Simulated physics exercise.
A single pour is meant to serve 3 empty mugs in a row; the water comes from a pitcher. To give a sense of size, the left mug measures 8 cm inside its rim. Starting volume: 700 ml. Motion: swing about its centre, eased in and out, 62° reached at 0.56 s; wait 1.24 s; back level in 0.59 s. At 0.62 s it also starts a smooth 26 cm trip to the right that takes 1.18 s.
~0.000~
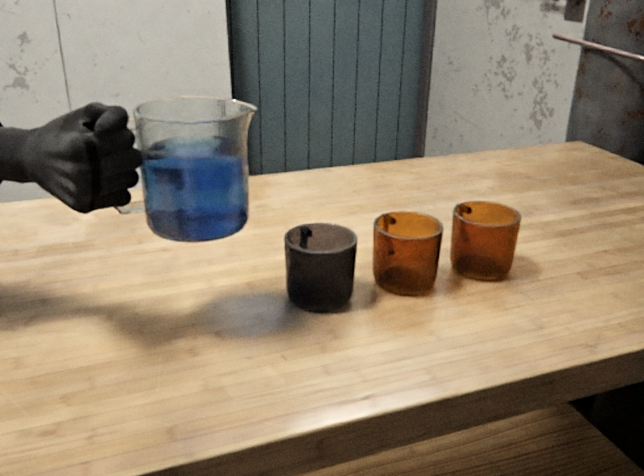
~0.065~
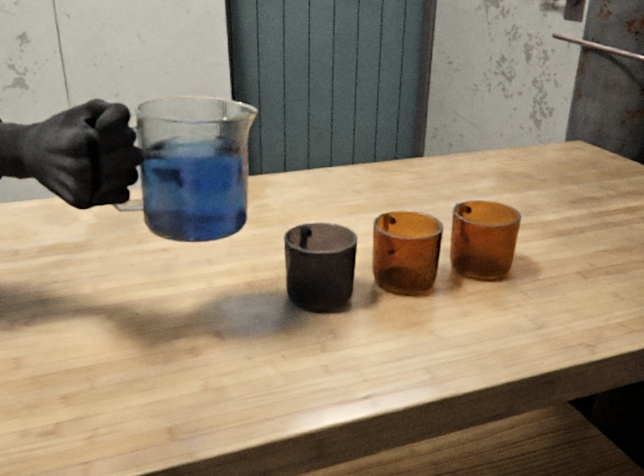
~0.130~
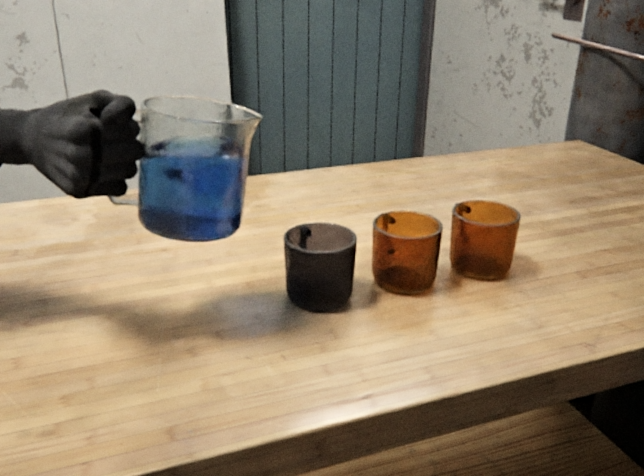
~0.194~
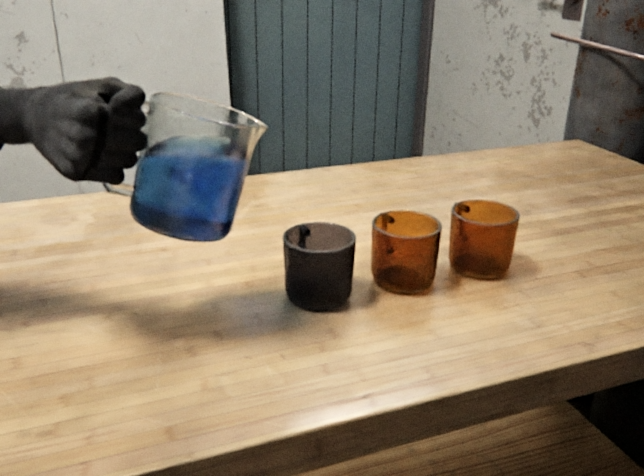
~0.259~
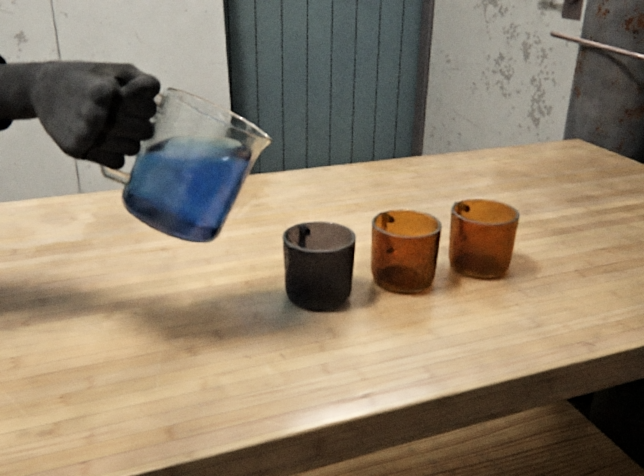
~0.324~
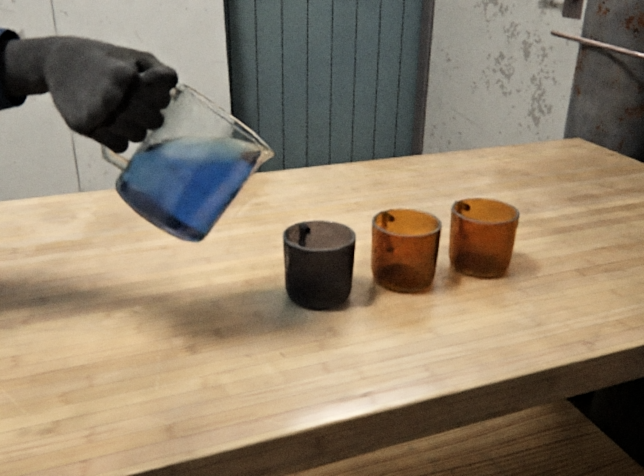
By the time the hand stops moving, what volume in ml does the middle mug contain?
I would say about 40 ml is in it.
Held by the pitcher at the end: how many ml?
About 300 ml.
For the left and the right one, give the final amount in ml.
You'd find around 200 ml on the left and around 110 ml on the right.
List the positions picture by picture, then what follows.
It leans 0°; its right rim is at (256, 106); the water meets the walls at (153, 150) and (230, 144); the left mug's rim runs from (287, 244) to (353, 234); the middle mug's rim runs from (378, 230) to (438, 222); the right mug's rim runs from (459, 218) to (514, 211), in the first frame.
It leans 2°; its right rim is at (257, 108); the water meets the walls at (153, 151) and (230, 143), in the second frame.
It leans 8°; its right rim is at (262, 115); the water meets the walls at (152, 150) and (231, 143), in the third frame.
It leans 17°; its right rim is at (267, 125); the water meets the walls at (146, 153) and (234, 144), in the fourth frame.
It leans 27°; its right rim is at (272, 138); the water meets the walls at (141, 164) and (239, 145), in the fifth frame.
It leans 39°; its right rim is at (275, 152); the water meets the walls at (131, 168) and (251, 147), in the sixth frame.
Then, 0.89 s in, the tilt is 62° and from the left they hold 180 ml, 0 ml, 0 ml, the pitcher 485 ml, and 0 ml is on the table top.
Then, 1.31 s in, the tilt is 62° and from the left they hold 200 ml, 35 ml, 0 ml, the pitcher 410 ml, and 20 ml is on the table top.
Then, 1.74 s in, the tilt is 62° and from the left they hold 200 ml, 40 ml, 60 ml, the pitcher 320 ml, and 45 ml is on the table top.
Then, 2.21 s in, the tilt is 13° and from the left they hold 200 ml, 40 ml, 110 ml, the pitcher 295 ml, and 50 ml is on the table top.
Finally, from the left they hold 200 ml, 40 ml, 110 ml, the pitcher 295 ml, and 50 ml is on the table top.
